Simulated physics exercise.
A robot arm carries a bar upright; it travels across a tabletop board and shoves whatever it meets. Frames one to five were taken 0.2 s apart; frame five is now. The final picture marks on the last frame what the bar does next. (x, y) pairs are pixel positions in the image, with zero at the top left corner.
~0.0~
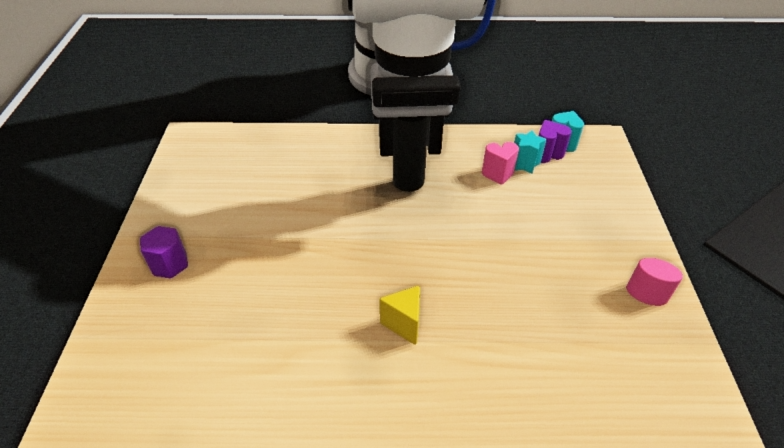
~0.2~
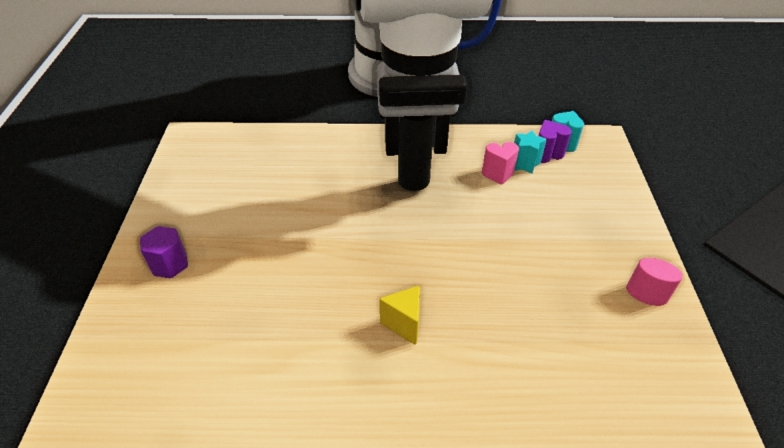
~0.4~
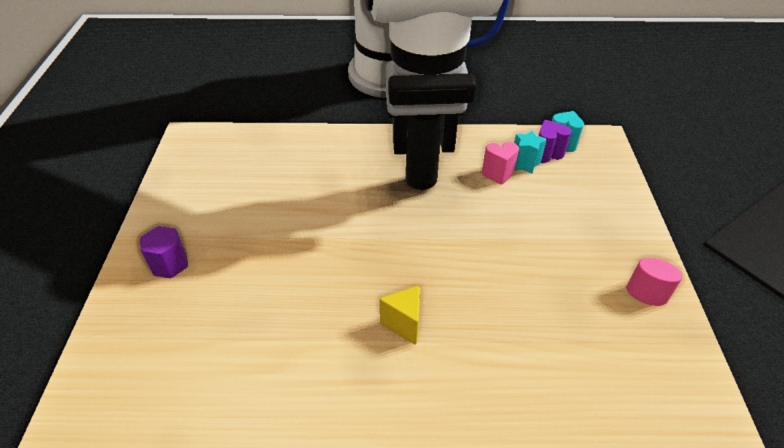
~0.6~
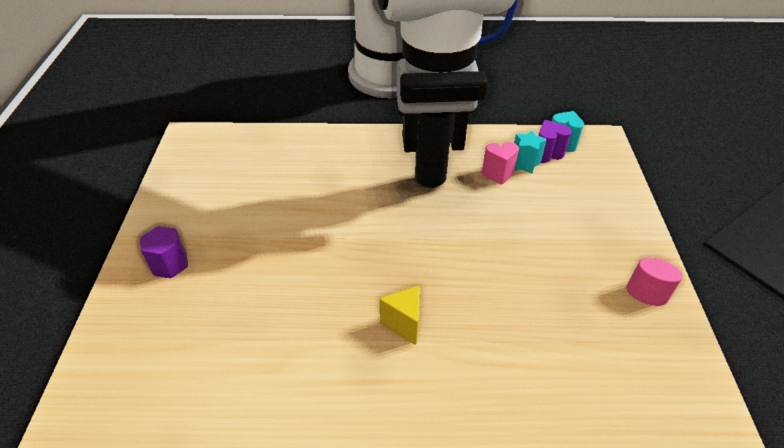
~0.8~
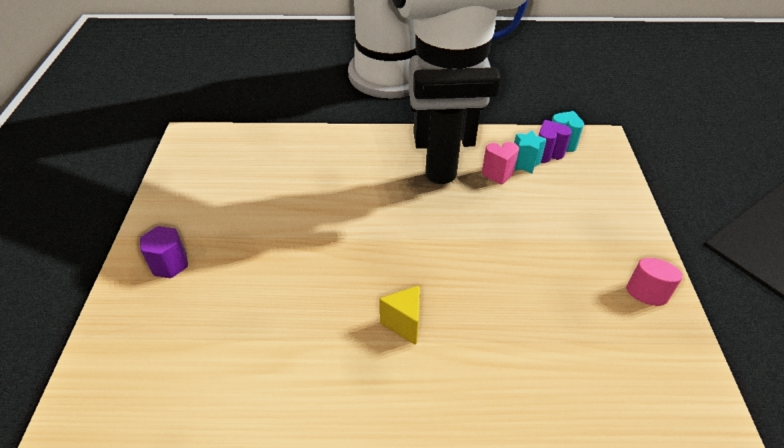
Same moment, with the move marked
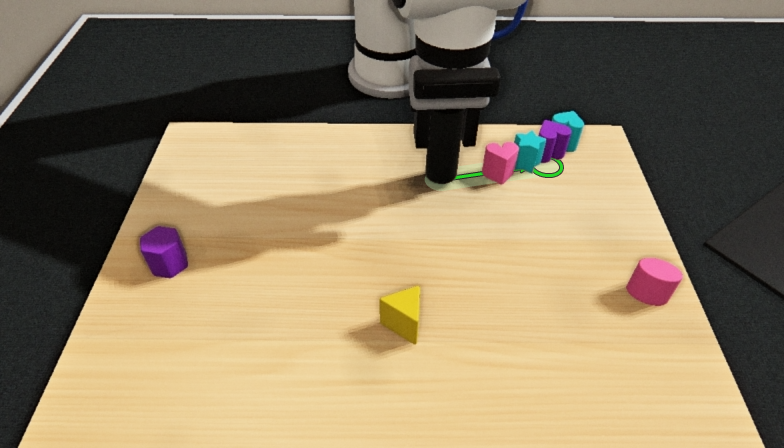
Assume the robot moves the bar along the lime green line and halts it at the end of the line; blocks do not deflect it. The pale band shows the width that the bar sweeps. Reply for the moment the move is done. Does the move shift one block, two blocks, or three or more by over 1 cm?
I expect three or more blocks to move.
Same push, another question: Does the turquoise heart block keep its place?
No - that is not the case.
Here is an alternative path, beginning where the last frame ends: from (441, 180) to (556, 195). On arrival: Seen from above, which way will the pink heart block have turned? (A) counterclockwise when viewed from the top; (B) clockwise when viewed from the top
The correct letter is A.
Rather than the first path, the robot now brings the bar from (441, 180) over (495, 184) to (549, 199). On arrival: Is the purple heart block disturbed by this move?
By the last moment of the path, the purple heart block has shifted.
Drawn move, from (441, 180) to (546, 165).
The first path, step by step. One third of the way, bar at (478, 168); pink heart block at (514, 150), turned 15° clockwise; turquoise star-shaped block at (538, 141), turned 20° anticlockwise; purple heart block at (556, 127); turquoise heart block at (571, 117).
Two thirds of the way, bar at (513, 163); pink heart block at (542, 156), turned 90° clockwise; turquoise star-shaped block at (562, 148), turned 90° anticlockwise; purple heart block at (557, 127); turquoise heart block at (571, 117).
At the end, bar at (548, 159); pink heart block at (557, 160), turned 120° clockwise; turquoise star-shaped block at (579, 149), turned 110° anticlockwise; purple heart block at (567, 124), turned 20° anticlockwise; turquoise heart block at (576, 112).
